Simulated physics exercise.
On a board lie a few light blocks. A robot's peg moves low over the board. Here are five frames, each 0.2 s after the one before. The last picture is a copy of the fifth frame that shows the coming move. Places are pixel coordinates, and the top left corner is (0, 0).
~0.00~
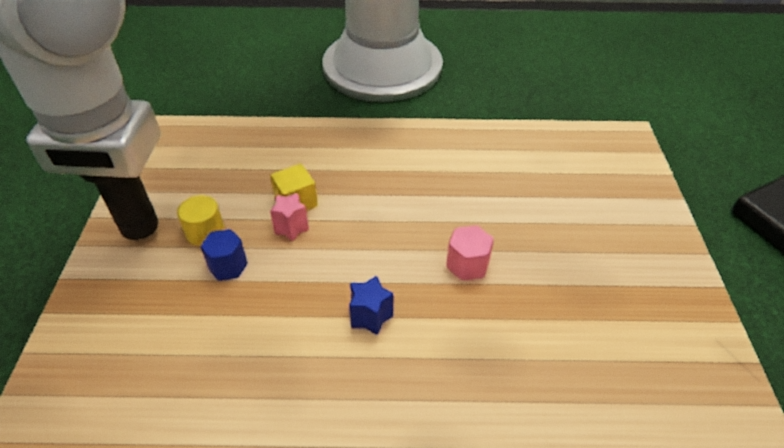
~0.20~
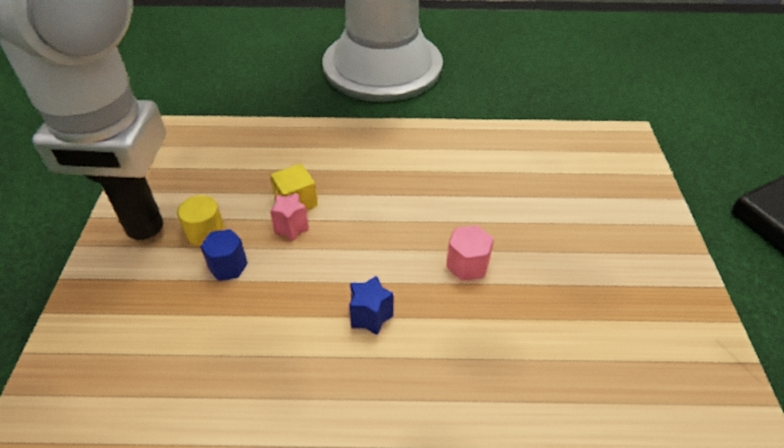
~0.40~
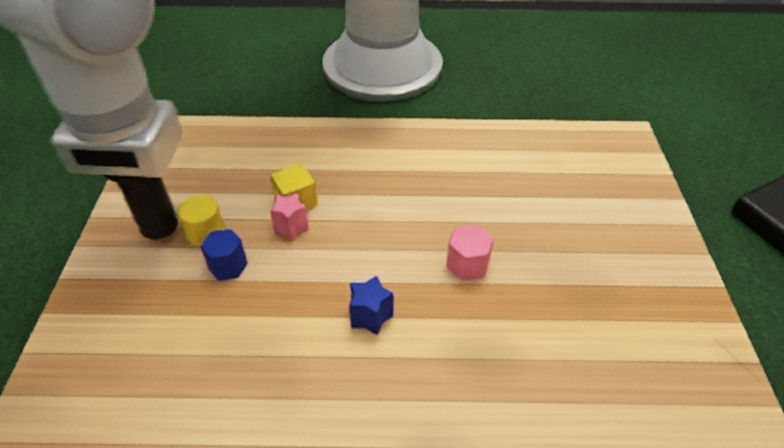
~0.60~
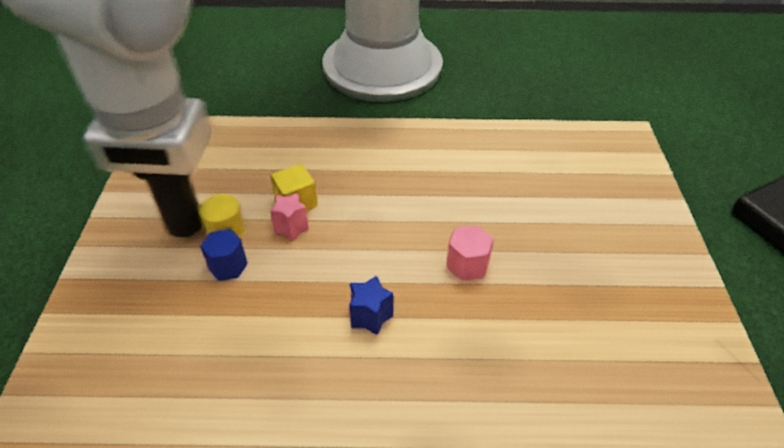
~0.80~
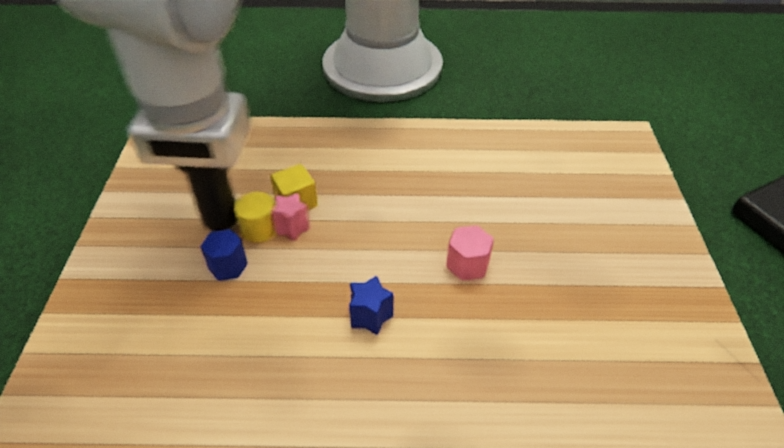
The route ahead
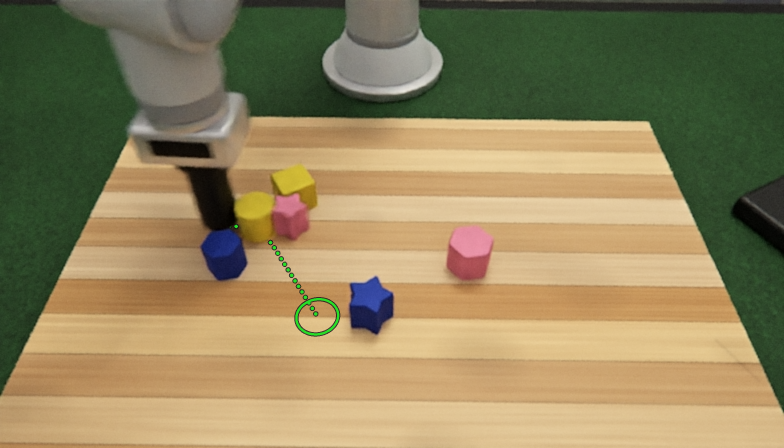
A robot's black peg moves right, pushing the yellow round block toward the pink star.
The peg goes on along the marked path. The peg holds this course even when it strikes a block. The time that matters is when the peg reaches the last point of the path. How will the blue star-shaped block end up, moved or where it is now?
The block in question stays where it was by the end.
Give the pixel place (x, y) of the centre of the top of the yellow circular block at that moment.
Just about (316, 224).
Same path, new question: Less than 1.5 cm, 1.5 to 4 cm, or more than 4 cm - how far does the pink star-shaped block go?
Over 4 cm.
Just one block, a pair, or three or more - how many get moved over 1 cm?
Count: Two.
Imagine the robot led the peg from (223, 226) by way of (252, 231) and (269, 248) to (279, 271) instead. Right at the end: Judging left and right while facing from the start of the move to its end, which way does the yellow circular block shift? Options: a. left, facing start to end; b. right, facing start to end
Answer: A.
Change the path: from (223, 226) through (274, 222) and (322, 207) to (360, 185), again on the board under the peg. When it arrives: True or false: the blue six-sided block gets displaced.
My answer: False.
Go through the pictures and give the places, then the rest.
Lower end of the peg (140, 227), tops of blocks, yellow circular block (197, 208), pink star-shaped block (287, 204), blue star-shaped block (370, 293), in the first frame.
Peg (145, 227), blocks as before, in the second frame.
Peg (160, 227), blocks as before, in the third frame.
Peg (185, 225), yellow circular block (219, 206), in the fourth frame.
Peg (221, 218), yellow circular block (254, 204), pink star-shaped block (288, 204), blue star-shaped block (370, 293), in the fifth frame.
The drawn path runs from (223, 226) via (268, 240) and (292, 276), ending at (317, 316).
On the path given first. One third of the way, peg (267, 233); yellow circular block (303, 213); pink star-shaped block (334, 203), turned 30° anticlockwise.
Two thirds of the way, peg (291, 269); yellow circular block (316, 224); pink star-shaped block (339, 202), turned 50° anticlockwise.
At the end, peg (316, 309); yellow circular block (316, 224); pink star-shaped block (339, 202), turned 50° anticlockwise; blue star-shaped block not moved.
